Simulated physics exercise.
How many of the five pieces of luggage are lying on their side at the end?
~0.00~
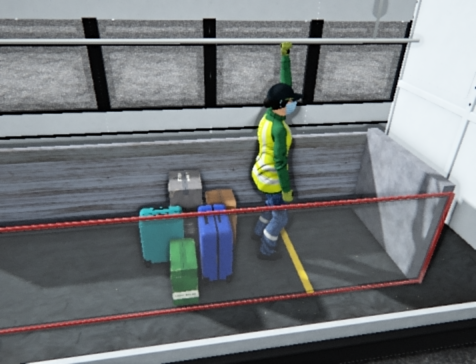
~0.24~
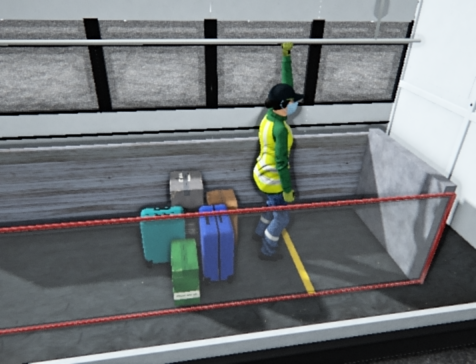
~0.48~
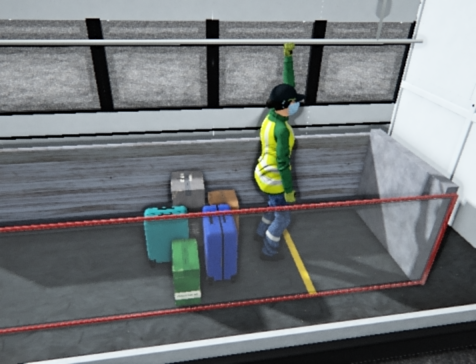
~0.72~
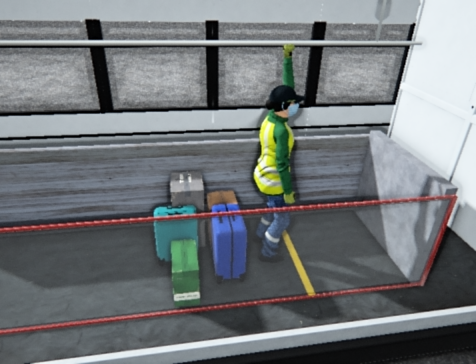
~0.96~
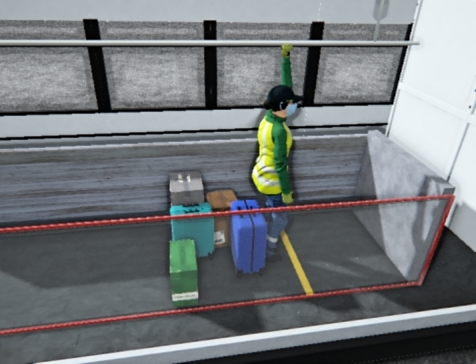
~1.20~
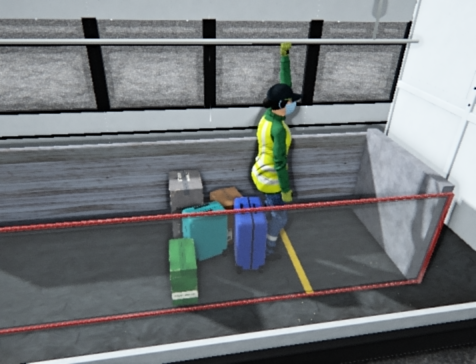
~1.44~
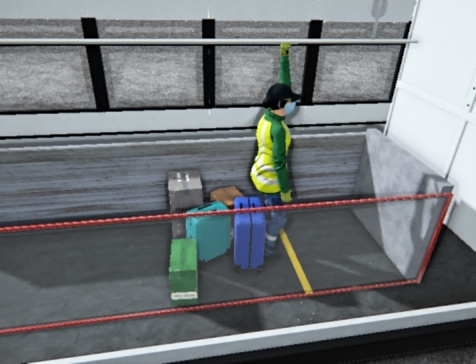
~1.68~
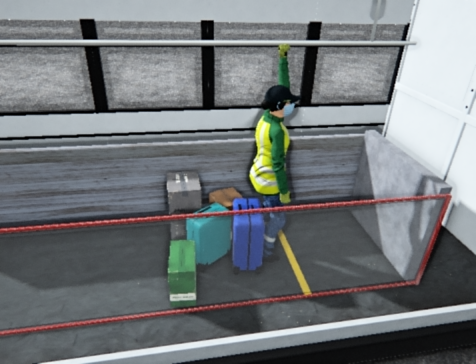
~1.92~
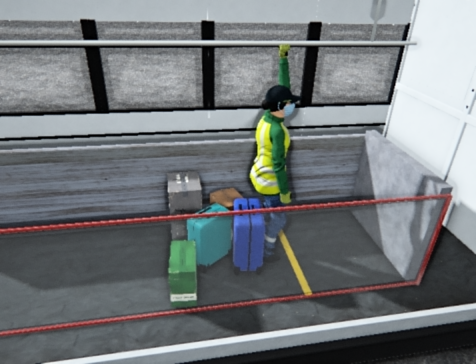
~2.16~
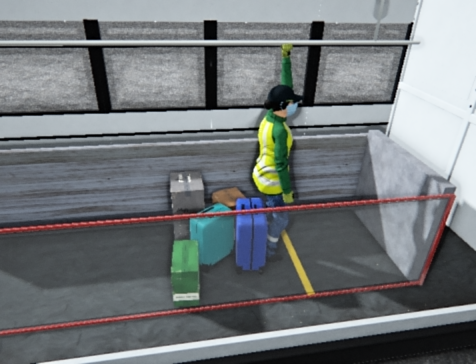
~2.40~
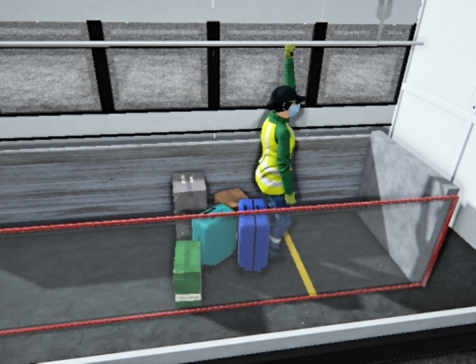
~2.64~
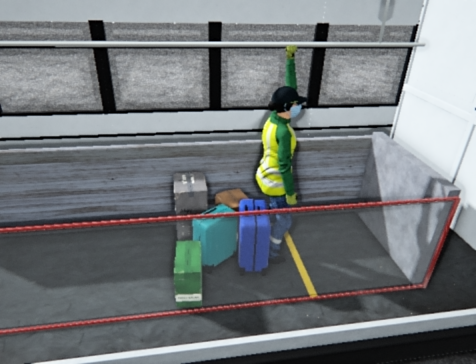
None of them are lying on their side; all five pieces are still upright at the end.
